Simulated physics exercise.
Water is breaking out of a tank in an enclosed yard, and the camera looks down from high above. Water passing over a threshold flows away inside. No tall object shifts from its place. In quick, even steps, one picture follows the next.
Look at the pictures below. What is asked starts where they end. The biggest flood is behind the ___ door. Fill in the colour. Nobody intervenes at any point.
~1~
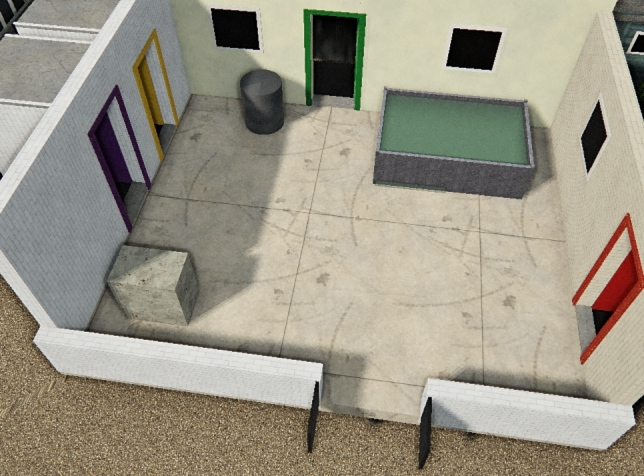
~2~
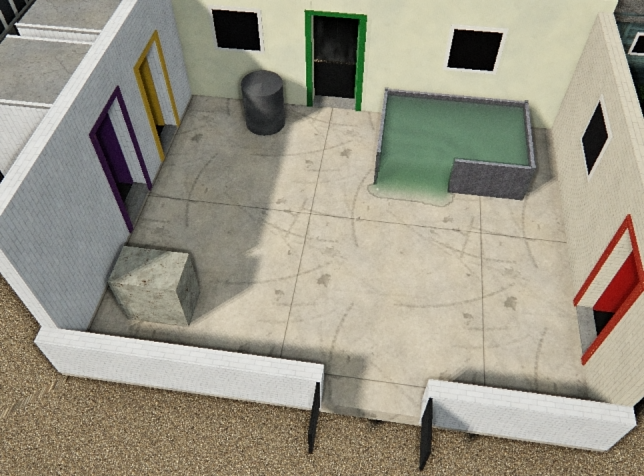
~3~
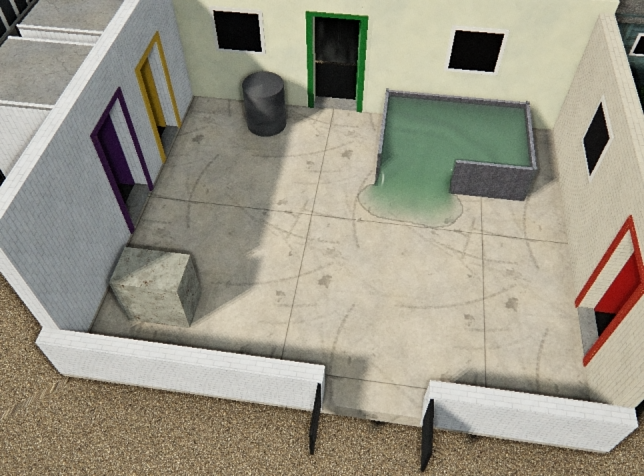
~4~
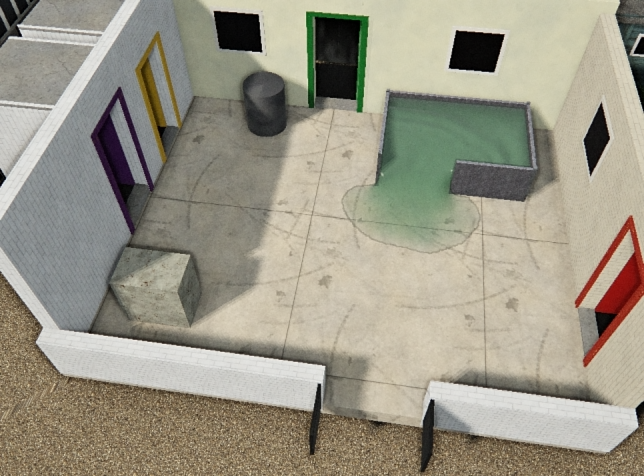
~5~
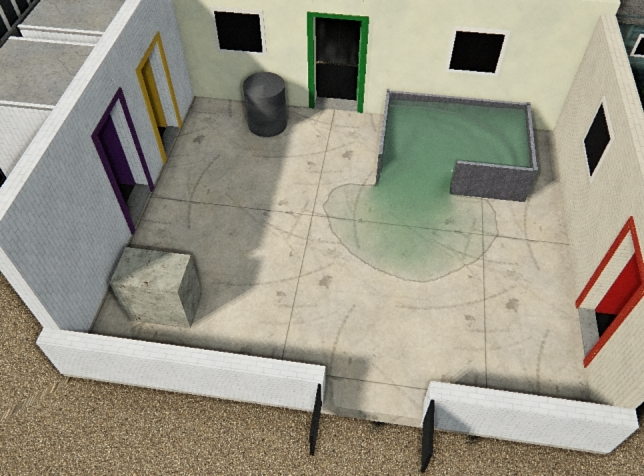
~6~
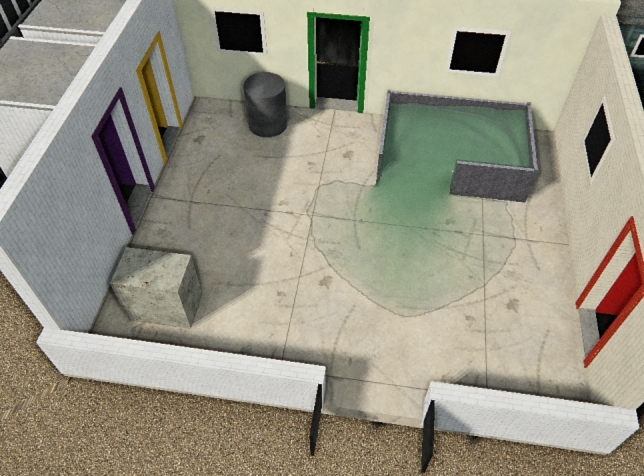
The biggest flood is behind the red door.
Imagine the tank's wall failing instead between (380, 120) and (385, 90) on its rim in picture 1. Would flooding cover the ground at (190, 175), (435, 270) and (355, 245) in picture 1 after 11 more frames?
In turn: Covered, no water, dry.
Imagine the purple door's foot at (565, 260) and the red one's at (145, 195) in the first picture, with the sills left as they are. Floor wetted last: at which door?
It is the green-painted one.
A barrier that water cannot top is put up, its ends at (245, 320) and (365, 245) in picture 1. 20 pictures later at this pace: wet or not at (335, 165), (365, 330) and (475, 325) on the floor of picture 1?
Untouched, submerged, submerged.
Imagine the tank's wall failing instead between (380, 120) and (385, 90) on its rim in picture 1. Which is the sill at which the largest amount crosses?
It's the one in green.
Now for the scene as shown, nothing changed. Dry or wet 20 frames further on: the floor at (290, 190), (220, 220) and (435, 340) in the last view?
Taking them in turn: Not wetted, drenched, drenched.
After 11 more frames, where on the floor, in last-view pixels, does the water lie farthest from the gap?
Roughly at (160, 365).
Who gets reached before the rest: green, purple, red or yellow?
Looks like the red one, honestly.
A moment on, water covers 35 % of the floor; purple door not reached, yellow door not reached, red door not reached, green door not reached.
Next, water covers 50 % of the floor; purple door not reached, yellow door not reached, red door wet at the sill, nothing in, green door not reached.
Then, water covers 55 % of the floor; purple door not reached, yellow door not reached, red door a trickle in, green door not reached.
Later, water covers 80 % of the floor; purple door wet at the sill, nothing in, yellow door wet at the sill, nothing in, red door some in, green door not reached.
In the end, water covers 95 % of the floor; purple door wet at the sill, nothing in, yellow door wet at the sill, nothing in, red door some in, green door wet at the sill, nothing in; the red door has let in the most.
